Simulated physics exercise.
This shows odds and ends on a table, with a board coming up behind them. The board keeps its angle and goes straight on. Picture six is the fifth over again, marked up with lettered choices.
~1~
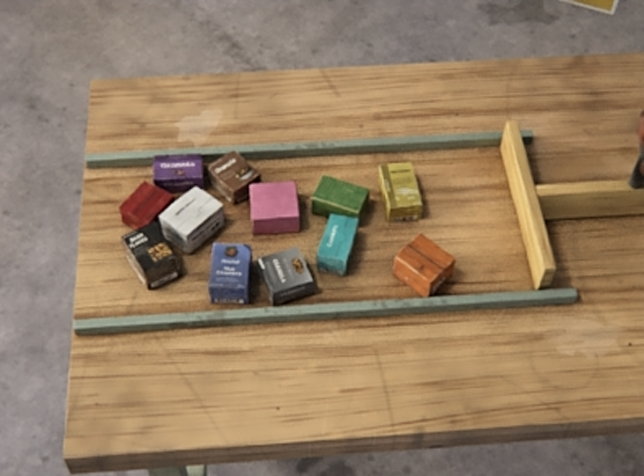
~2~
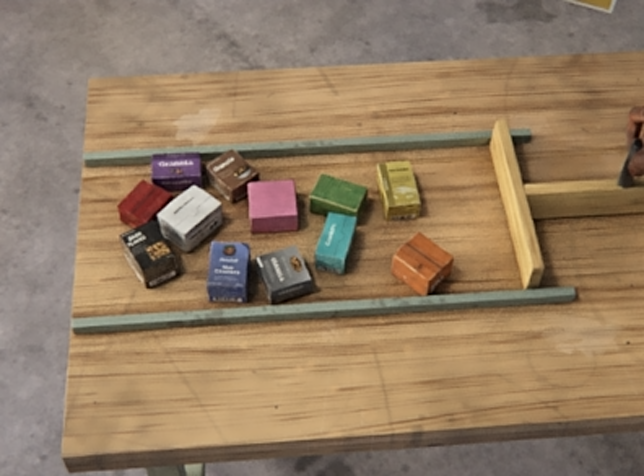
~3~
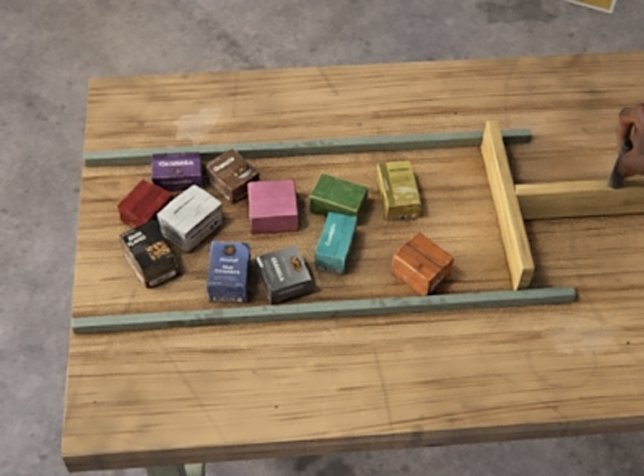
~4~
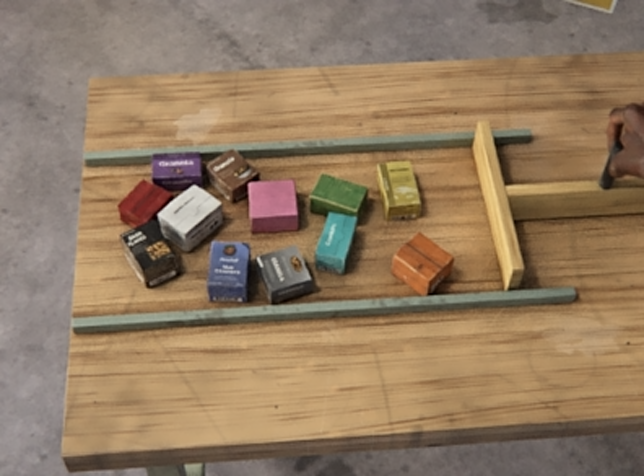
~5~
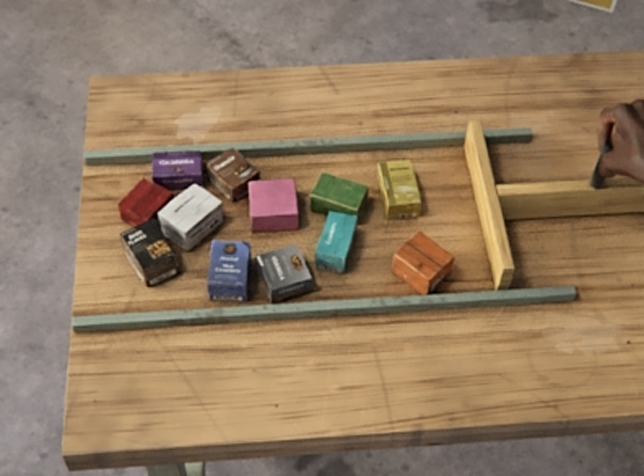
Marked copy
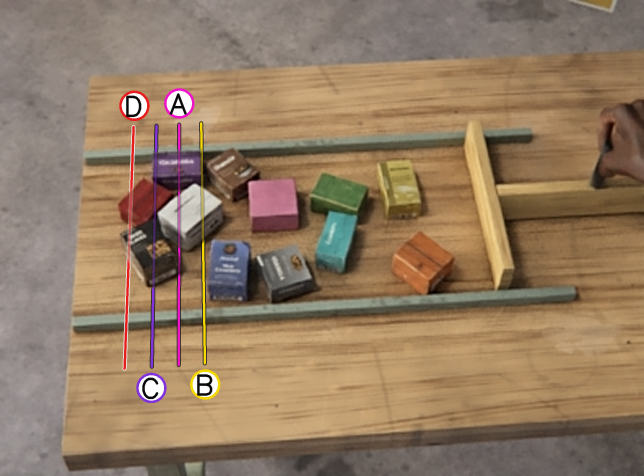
On a wooden tabletop, small coloured boxes lie scattered between two greenish strips while a hand at the right comes into view, gripping the handle of a T-shaped wooden pusher as its crosspiece slides slightly left, touching none of them.
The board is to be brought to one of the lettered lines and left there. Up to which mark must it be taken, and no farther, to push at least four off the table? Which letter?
It can halt at A.
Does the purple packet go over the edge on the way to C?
Yes.
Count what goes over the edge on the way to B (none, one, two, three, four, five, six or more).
By then, three.
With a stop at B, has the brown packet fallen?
No.
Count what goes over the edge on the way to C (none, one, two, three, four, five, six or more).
Six or more.
On the copy, A at (179, 234); B at (203, 233); C at (154, 236); D at (130, 237).
On A. First, board (380, 196); orange box (349, 265); pink block (258, 209).
Then, board (269, 203); black packet (96, 280); white box (101, 239).
Finally, board (181, 208); white box over the edge; red box over the edge; five fallen.
By contrast, B drops only three; C drops six, but is farther than needed; D drops nine, but is farther than needed.
